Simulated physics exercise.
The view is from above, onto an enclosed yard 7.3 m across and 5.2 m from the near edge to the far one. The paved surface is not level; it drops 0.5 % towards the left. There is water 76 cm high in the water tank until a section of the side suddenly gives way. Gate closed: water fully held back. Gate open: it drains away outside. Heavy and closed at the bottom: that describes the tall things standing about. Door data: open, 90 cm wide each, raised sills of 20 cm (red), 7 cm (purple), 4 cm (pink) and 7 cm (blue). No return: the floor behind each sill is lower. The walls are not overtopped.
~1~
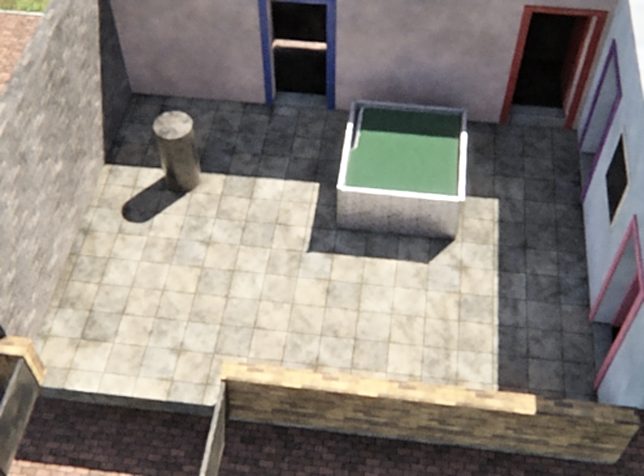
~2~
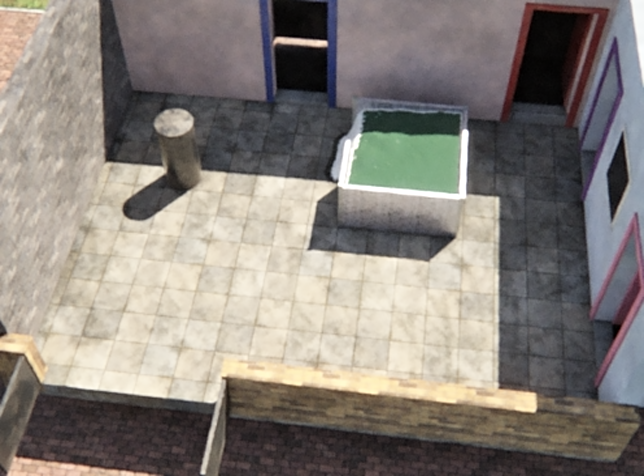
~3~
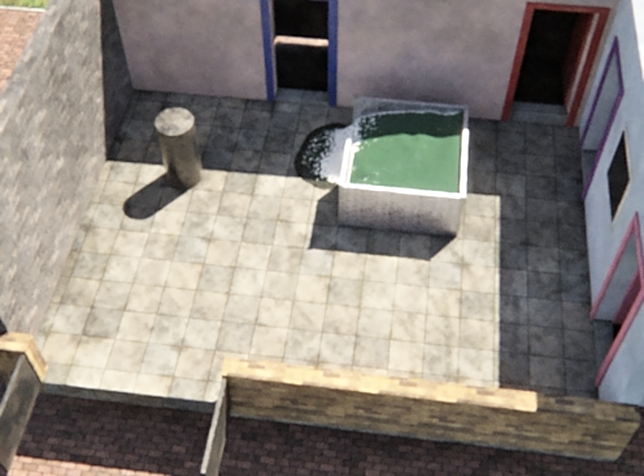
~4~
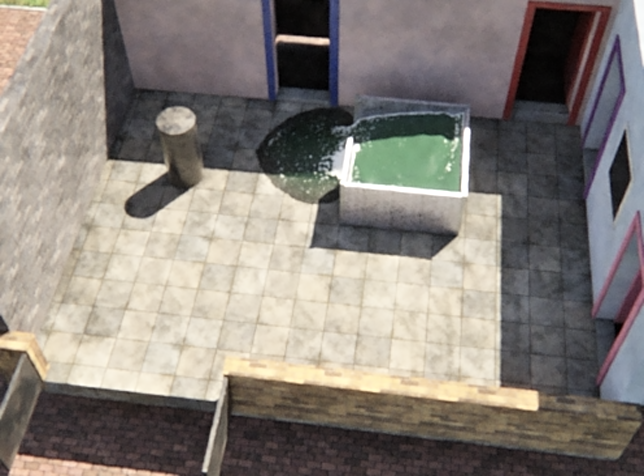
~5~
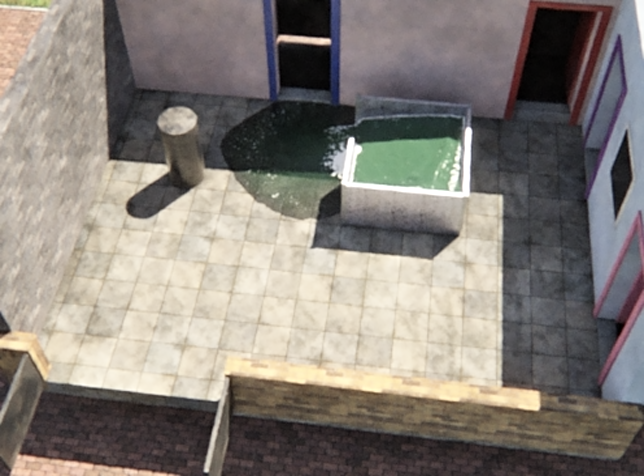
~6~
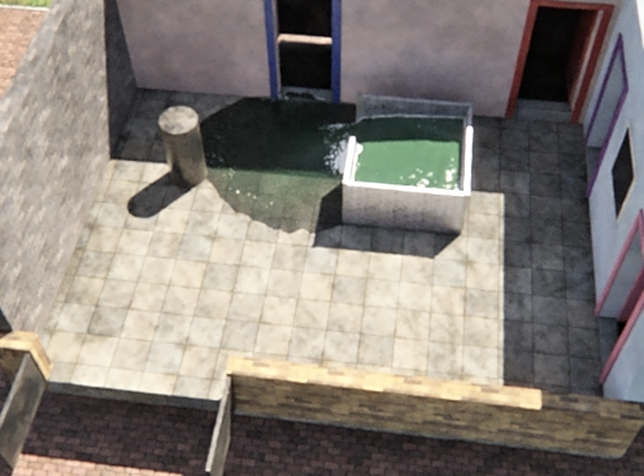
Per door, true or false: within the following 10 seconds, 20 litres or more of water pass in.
Red door: False. Purple door: False. Pink door: False. Blue door: True.
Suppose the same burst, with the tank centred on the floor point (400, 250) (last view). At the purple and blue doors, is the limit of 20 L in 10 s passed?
Checking the limit: The purple door is within it and the blue door is within it.
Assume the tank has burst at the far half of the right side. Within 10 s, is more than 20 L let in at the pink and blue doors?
Pink door doesn't reach it, blue door doesn't reach it.
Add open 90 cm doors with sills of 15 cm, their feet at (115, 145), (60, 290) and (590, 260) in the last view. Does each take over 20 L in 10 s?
More, less, less.
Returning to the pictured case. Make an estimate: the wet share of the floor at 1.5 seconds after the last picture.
Covered: Roughly 30 %.
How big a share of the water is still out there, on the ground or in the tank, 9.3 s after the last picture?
About 54 per cent.
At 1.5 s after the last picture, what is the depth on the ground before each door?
Door by door in cm, red shows 0, purple shows 0, pink shows 0, blue shows 12.
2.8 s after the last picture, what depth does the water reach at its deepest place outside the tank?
Around 26 centimetres deep.
Then, 0.7 s after the last picture water covers 25 % of the floor and is deepest (43 cm) near (138, 88); red door not reached, purple door not reached, pink door not reached, blue door 14 cm at the sill, 32 L in.
Then, 1.5 s after the last picture water covers 30 % of the floor and is deepest (42 cm) near (149, 89); red door not reached, purple door not reached, pink door not reached, blue door 12 cm at the sill, 79 L in.
Then, 2.8 s after the last picture water covers 35 % of the floor and is deepest (26 cm) near (210, 102); red door not reached, purple door not reached, pink door not reached, blue door 11 cm at the sill, 108 L in.
Then, 5.3 s after the last picture water covers 45 % of the floor and is deepest (16 cm) near (32, 361); red door not reached, purple door not reached, pink door not reached, blue door 7 cm at the sill, 121 L in.
Then, 9.3 s after the last picture water covers 60 % of the floor and is deepest (8 cm) near (32, 361); red door not reached, purple door not reached, pink door not reached, blue door 6 cm at the sill, 122 L in.
